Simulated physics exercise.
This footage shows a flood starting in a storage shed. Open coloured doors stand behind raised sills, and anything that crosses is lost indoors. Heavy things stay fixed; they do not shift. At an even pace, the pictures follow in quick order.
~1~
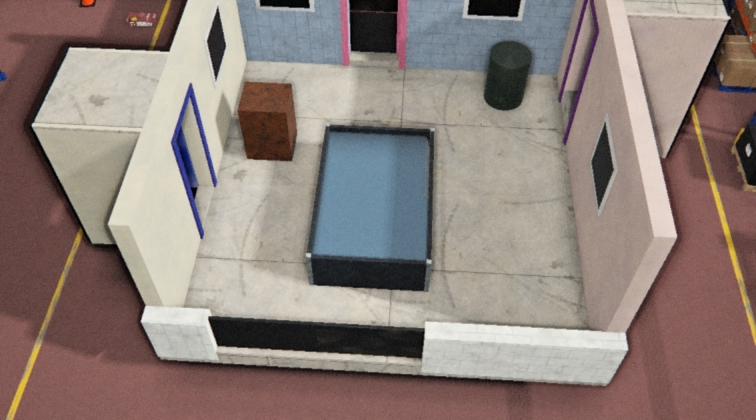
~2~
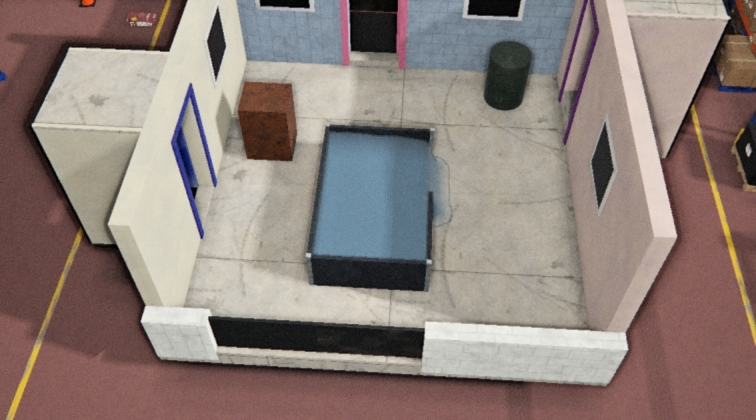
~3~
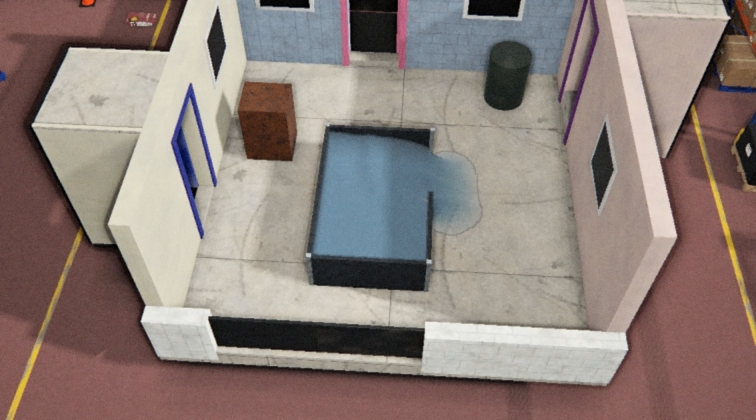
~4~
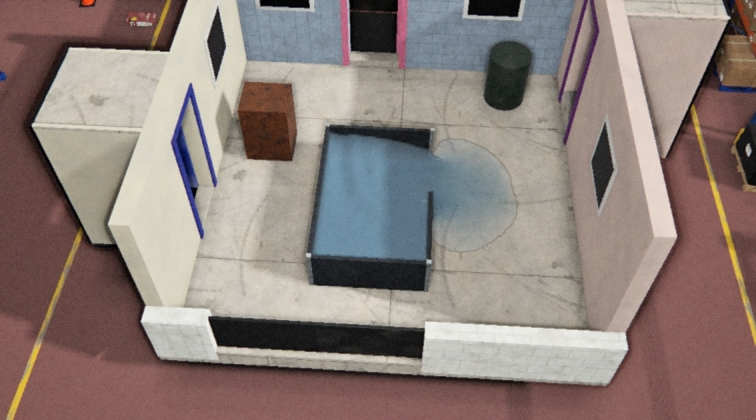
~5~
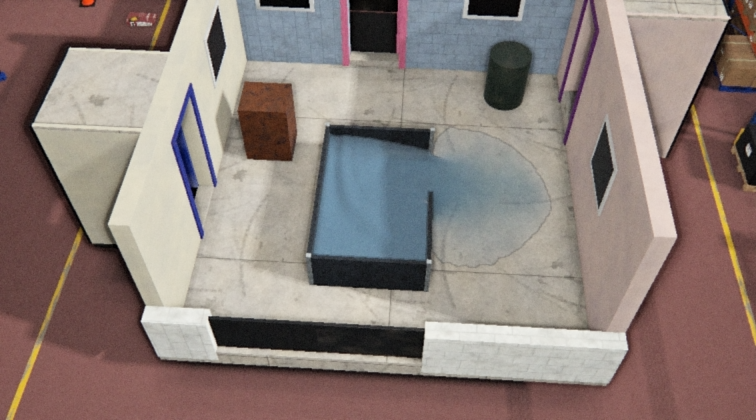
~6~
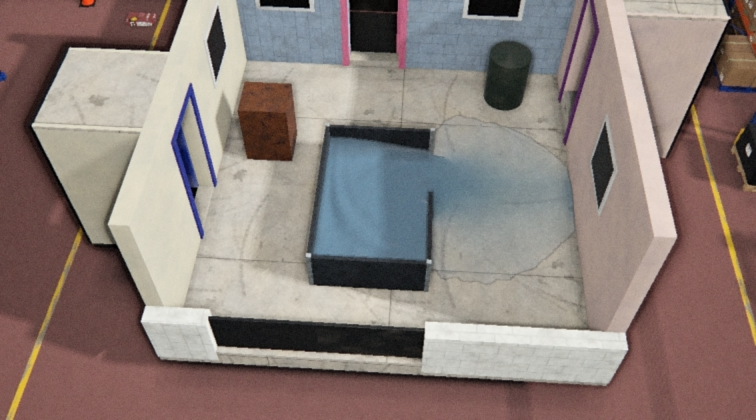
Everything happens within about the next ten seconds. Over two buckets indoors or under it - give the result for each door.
The pink door comes in under. The purple door comes in under. The blue door comes in over.
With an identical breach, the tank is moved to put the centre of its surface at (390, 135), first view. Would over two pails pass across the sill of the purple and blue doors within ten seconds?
Purple door tops the limit, blue door tops the limit.
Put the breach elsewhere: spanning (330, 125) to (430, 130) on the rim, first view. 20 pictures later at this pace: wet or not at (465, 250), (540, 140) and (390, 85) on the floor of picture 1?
Untouched, soaked, soaked.
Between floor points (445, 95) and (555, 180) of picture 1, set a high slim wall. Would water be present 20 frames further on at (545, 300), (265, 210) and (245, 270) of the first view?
Lab note - spot 1 inundated, spot 2 parched, spot 3 parched.
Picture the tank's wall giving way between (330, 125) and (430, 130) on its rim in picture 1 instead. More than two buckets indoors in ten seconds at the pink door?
So the pink door ends up above after ten seconds.
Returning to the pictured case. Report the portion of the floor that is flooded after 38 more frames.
Near 90 in a hundred.
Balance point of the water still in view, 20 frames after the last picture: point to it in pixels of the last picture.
I'd put my finger on (459, 194).
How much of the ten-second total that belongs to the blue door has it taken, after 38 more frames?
Close to 0 %.
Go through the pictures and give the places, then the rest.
In the first picture, the tank at (375, 193) is whole and still.
In the second picture, the front is at (436, 222), out from the gap at (428, 180).
In the third picture, water pours out at (428, 182) and has run to (471, 221).
In the fourth picture, the front is at (510, 214), out from the gap at (428, 183).
In the fifth picture, water pours out at (428, 183) and has run to (544, 210).
In the sixth picture, water pours out at (428, 183) and has run to (573, 223).
A moment on, water covers 25 % of the floor; the pink door not reached, the purple door wet at the sill, nothing in, the blue door not reached.
Next, water covers 30 % of the floor; the pink door not reached, the purple door wet at the sill, nothing in, the blue door not reached.
Then, water covers 55 % of the floor; the pink door wet at the sill, nothing in, the purple door wet at the sill, nothing in, the blue door not reached.
Later, water covers 90 % of the floor; the pink door wet at the sill, nothing in, the purple door wet at the sill, nothing in, the blue door wet at the sill, nothing in.
In the end, water covers 100 % of the floor; the pink door wet at the sill, nothing in, the purple door wet at the sill, nothing in, the blue door over two buckets in.
